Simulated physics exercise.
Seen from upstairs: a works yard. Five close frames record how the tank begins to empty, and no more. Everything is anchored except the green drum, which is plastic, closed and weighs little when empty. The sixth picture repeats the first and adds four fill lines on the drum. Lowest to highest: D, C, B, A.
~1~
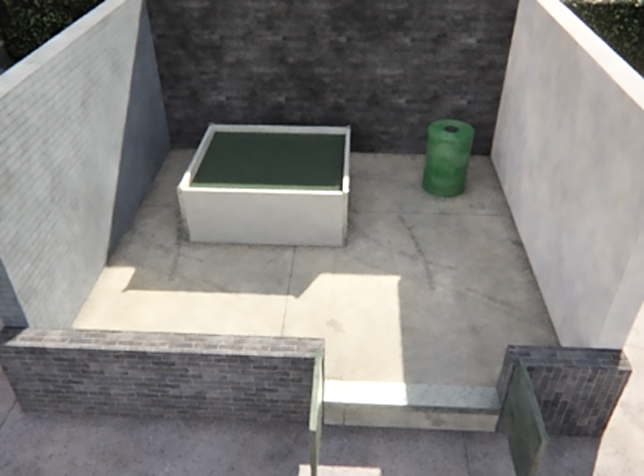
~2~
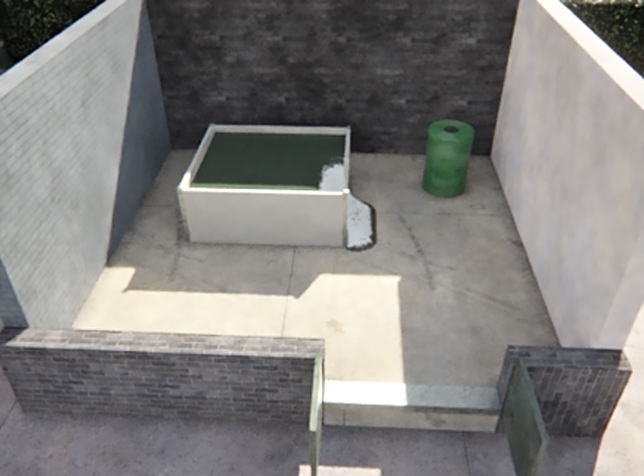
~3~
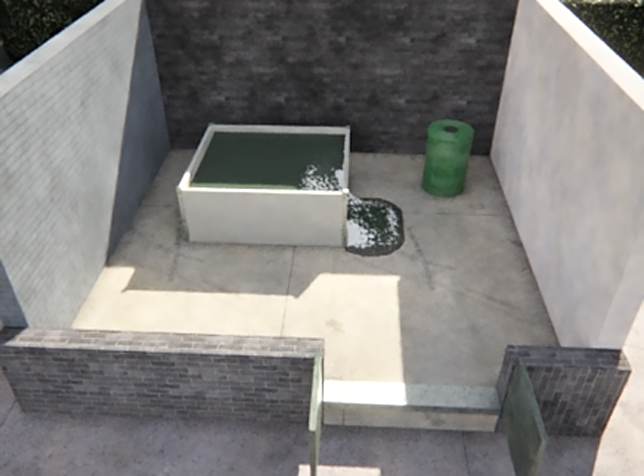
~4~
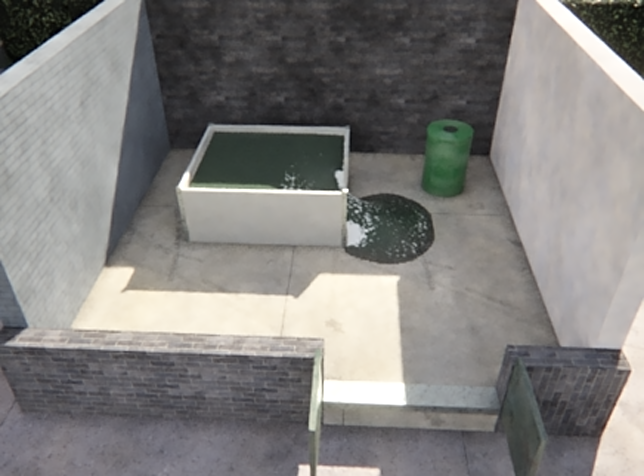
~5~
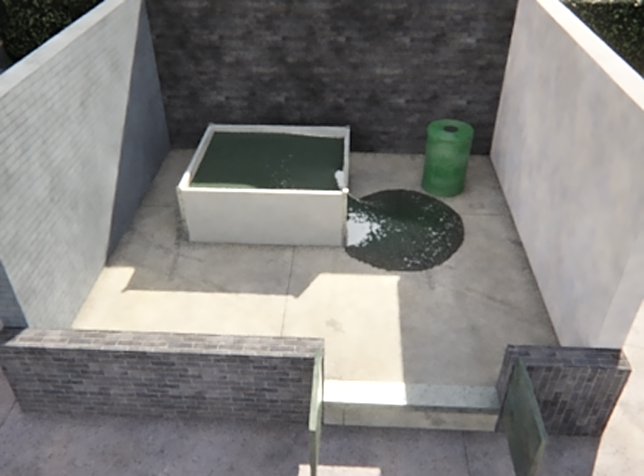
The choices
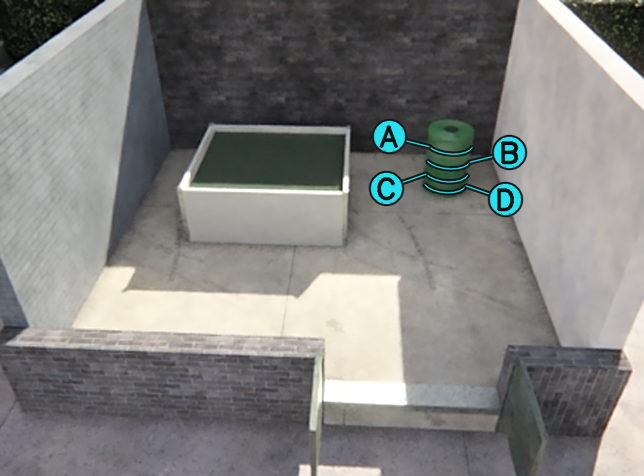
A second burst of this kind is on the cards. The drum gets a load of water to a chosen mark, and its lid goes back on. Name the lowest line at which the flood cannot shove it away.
It is C.
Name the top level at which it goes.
D it is.
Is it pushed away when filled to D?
Yes, that goes wrong.
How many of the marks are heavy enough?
Three.
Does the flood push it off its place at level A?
No, that is safe.
On the marked copy, A at (452, 154); B at (450, 168); C at (448, 181); D at (447, 192); from the bottom up D, C, B, A.
For level A, it does not move.
For level B, it does not move.
For level C, it does not move.
For level D, it is pushed about twice its own width away.
